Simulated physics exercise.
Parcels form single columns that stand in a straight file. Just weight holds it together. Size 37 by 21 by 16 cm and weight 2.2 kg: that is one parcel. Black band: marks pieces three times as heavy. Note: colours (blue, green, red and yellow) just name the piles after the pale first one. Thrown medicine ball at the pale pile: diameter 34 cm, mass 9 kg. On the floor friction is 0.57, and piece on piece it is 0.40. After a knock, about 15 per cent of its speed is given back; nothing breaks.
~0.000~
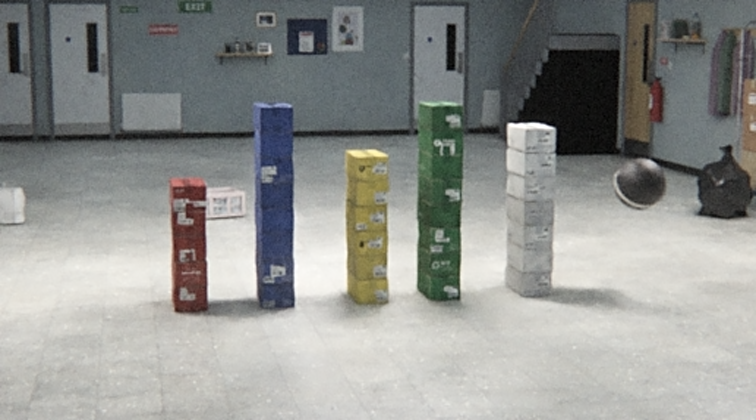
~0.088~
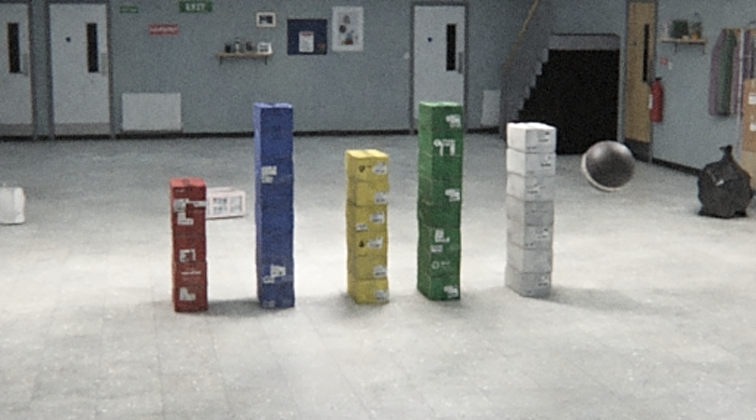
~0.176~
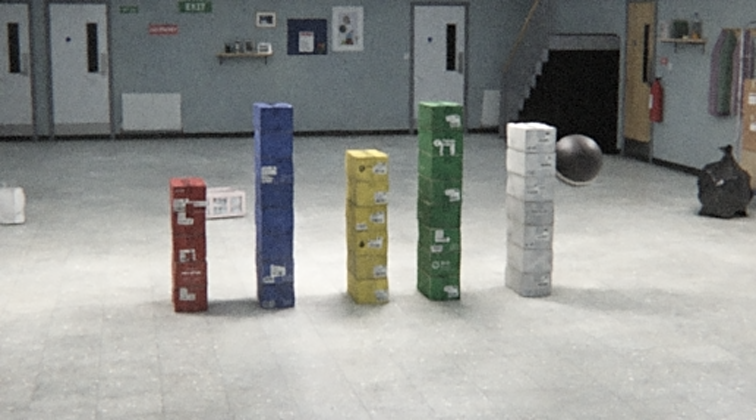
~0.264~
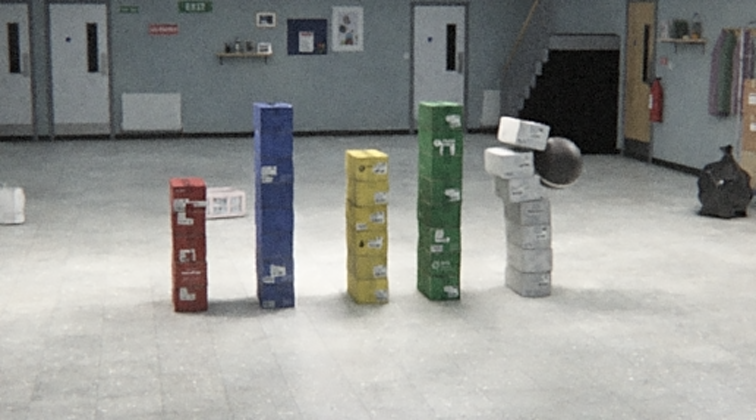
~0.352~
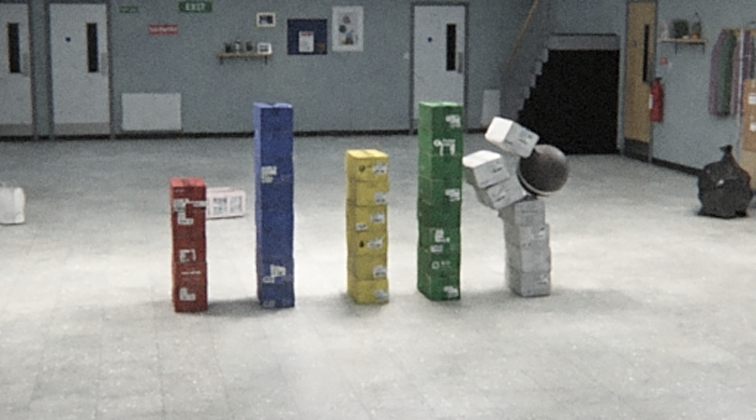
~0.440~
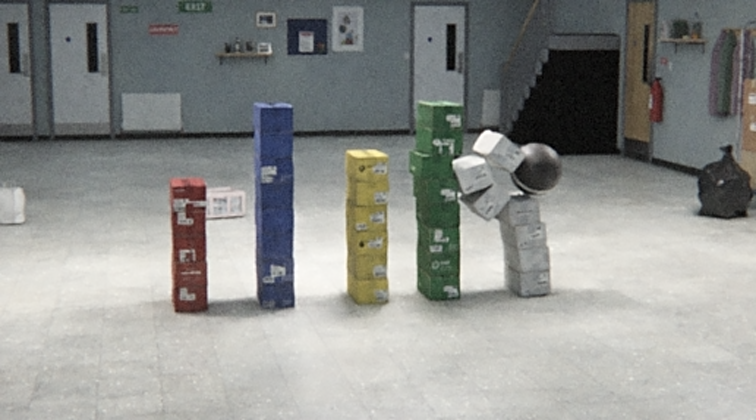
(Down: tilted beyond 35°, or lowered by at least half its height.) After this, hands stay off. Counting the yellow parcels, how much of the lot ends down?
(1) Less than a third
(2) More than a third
(2) More than a third.
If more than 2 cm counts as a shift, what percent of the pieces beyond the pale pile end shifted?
The shifted ones make up 100 per cent.
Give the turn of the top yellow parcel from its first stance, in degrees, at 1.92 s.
Close to 20° of tilt compared with the start.
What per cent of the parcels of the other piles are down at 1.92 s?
At that moment 50 per cent.
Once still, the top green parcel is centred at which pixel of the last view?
It comes to rest around (140, 279) in the last view.
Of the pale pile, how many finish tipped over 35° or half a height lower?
In total, 4 of the pale pieces.
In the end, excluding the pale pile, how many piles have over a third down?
It adds up to 4.
By 1.18 s, 3 of the pale pile down; none of the 6 yellow parcels down (0 of 27 in all colours); top yellow parcel tilted 4°; top green parcel tilted 19°, 50 mm lower.
By 1.92 s, 3 of the pale pile down; 6 of the 6 yellow parcels down (14 of 27 in all colours); top yellow parcel tilted 19°, 16 cm lower; top green parcel tilted 14°, 28 cm lower.
By 2.60 s, 3 of the pale pile down; 6 of the 6 yellow parcels down (26 of 27 in all colours); top yellow parcel tilted 45°, 52 cm lower; top red parcel upside down.
When it is over (4.4 s), 4 of the pale pile down; 6 of the 6 yellow parcels down (26 of 27 in all colours); top yellow parcel tilted 42°, 52 cm lower; top red parcel upside down. That is 100 per cent. In pixels of the last frame, middles, top yellow parcel near (183, 253).
